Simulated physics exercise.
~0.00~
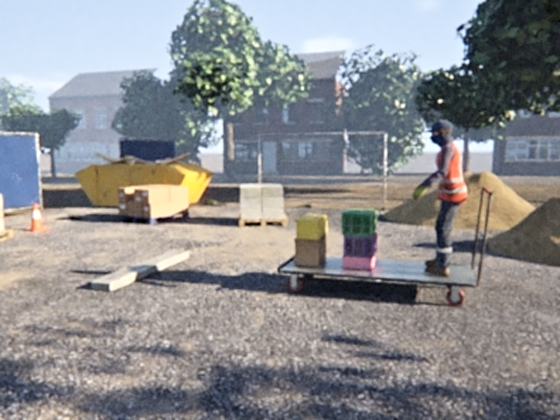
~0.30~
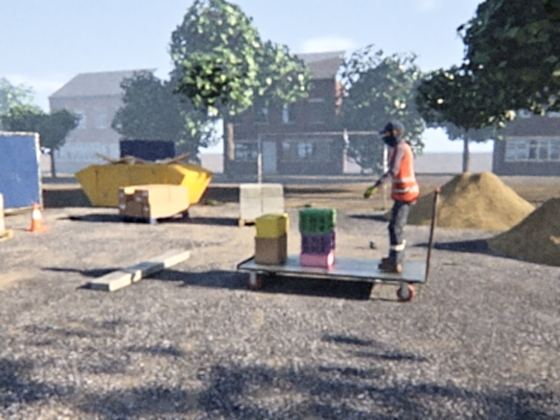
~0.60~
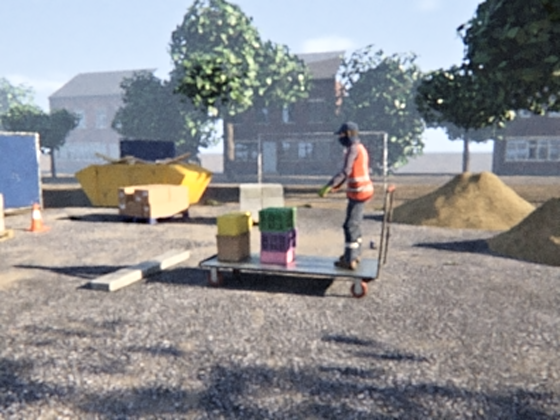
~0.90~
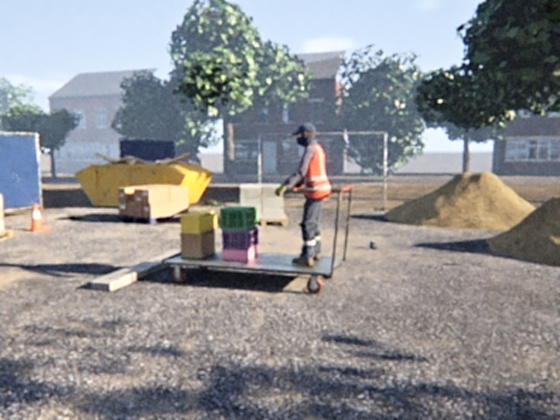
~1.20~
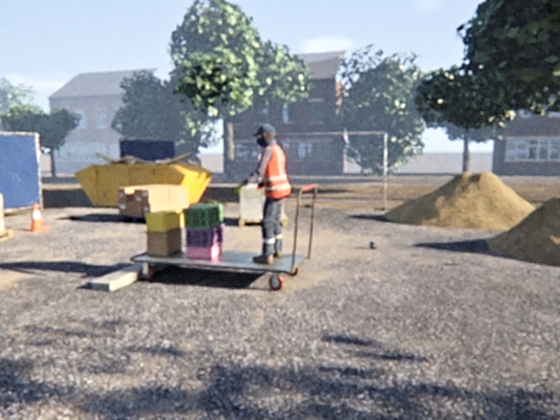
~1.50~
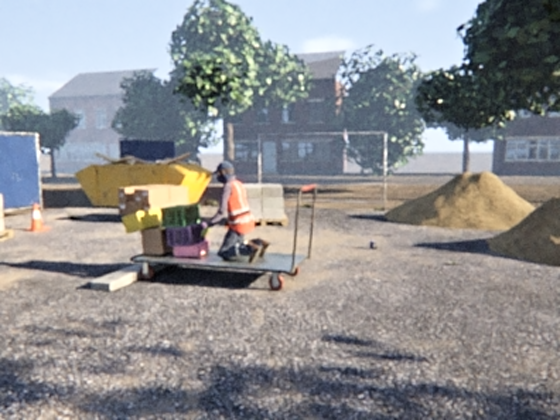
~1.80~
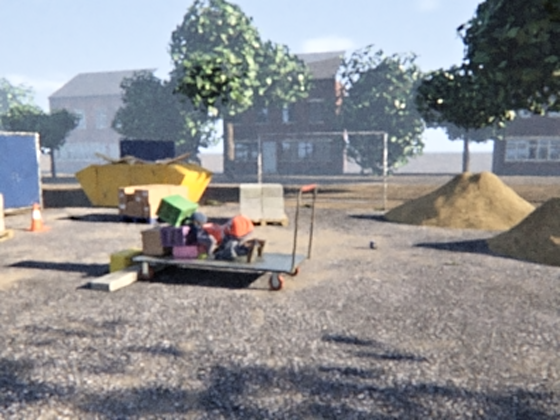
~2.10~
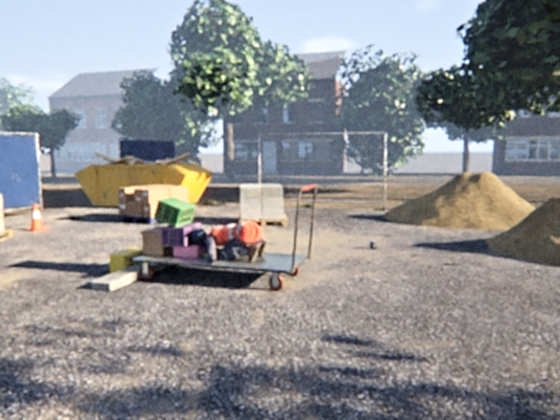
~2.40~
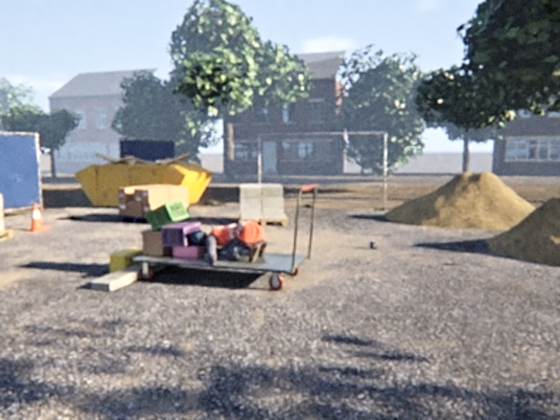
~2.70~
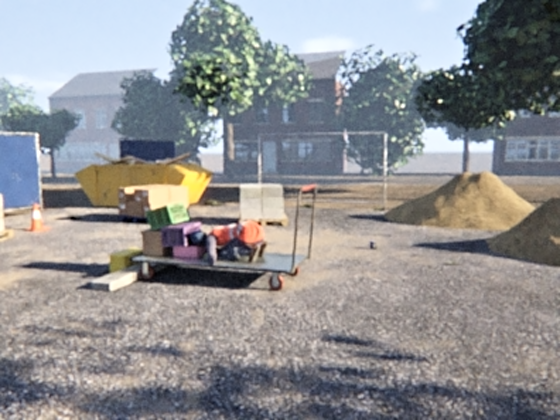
A person in an orange vest and dark cap stands at the right end of a flat cart, seen side-on by a still camera in a gravel yard with a yellow skip, sand heaps, trees and brick buildings behind. Ahead of the person sit a yellow tote on a brown one and a green crate above purple and pink ones. The cart rolls left and stops short against a pale kerb. The person pitches forward and falls onto the deck as the yellow tote tips off the left end. The green crate tilts and settles, leaving the person slumped among the remaining load.
